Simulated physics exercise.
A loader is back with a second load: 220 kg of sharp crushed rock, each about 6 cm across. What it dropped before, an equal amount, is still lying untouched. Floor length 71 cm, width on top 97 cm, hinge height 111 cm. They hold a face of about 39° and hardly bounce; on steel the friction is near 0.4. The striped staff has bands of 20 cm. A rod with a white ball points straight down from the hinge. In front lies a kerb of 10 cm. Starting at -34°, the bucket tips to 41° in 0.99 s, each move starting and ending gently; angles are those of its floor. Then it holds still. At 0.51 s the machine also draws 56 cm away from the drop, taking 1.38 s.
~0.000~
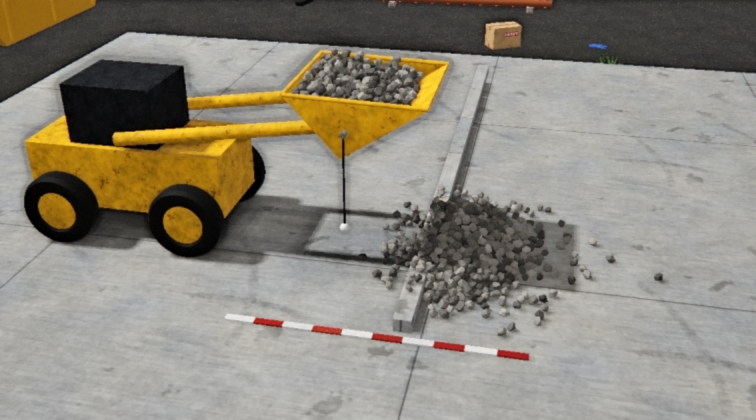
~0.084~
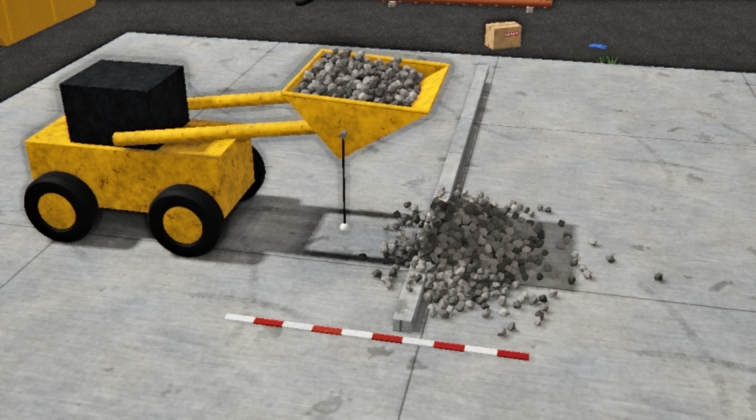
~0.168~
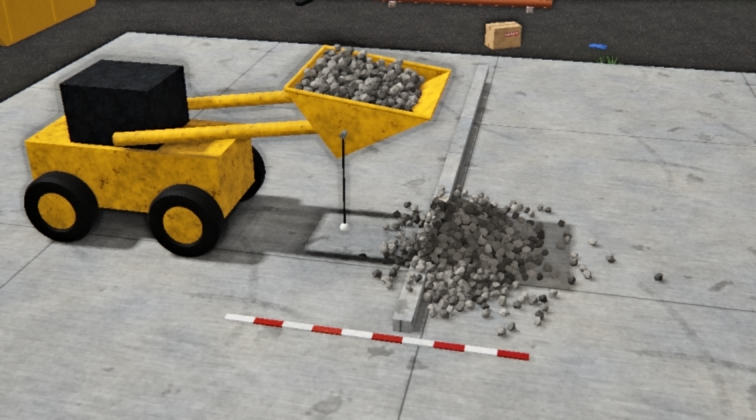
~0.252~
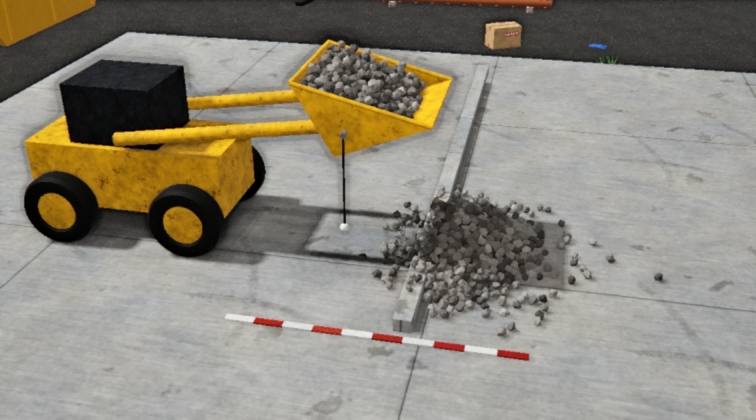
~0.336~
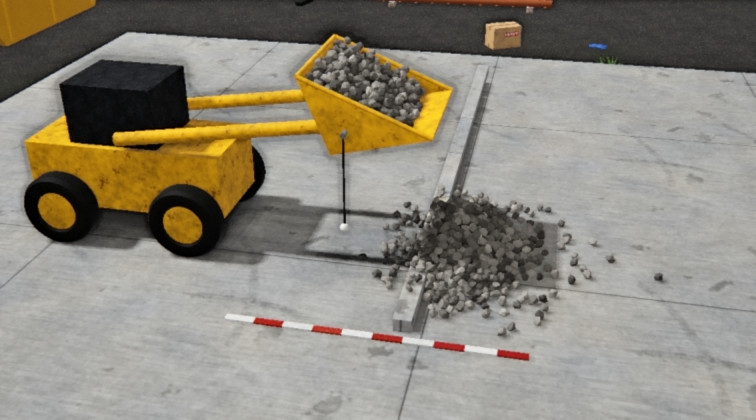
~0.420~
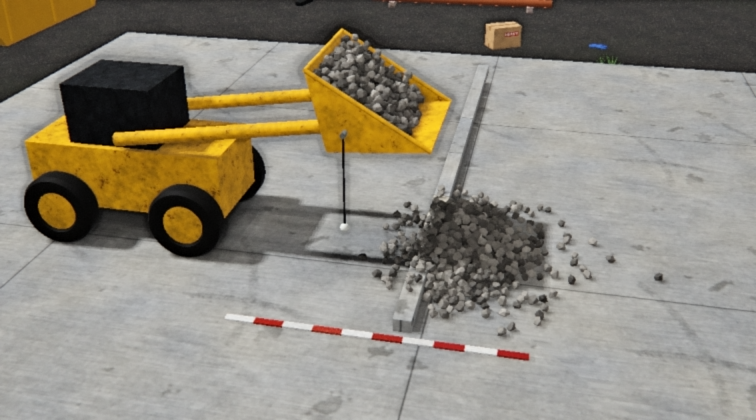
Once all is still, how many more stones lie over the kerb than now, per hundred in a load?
Close to 13 parts in a hundred.
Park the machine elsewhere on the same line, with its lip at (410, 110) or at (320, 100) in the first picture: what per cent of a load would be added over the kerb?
Near 5 per cent from the first place, 0 from the second.
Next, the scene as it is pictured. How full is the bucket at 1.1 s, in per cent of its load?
It holds some 40 per cent.
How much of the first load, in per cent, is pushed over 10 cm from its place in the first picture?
About 0 per cent.
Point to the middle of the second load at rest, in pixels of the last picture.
Their middle is at about (399, 233).
After 0.7 s the floor is at 29°; in per cent of one load, 100 in the bucket, 15 on this side of the kerb, 85 over the kerb; the foremost stones are at (594, 264).
After 1.1 s the floor is at 41°; in per cent of one load, 40 in the bucket, 70 on this side of the kerb, 90 over the kerb; the foremost stones are at (594, 264).
After 2.3 s the floor is at 41°; in per cent of one load, 0 in the bucket, 102 on this side of the kerb, 98 over the kerb; the foremost stones are at (594, 264).
After 4.7 s the floor is at 41°; in per cent of one load, 0 in the bucket, 102 on this side of the kerb, 98 over the kerb; the foremost stones are at (594, 264). Net gain over the kerb, 13.
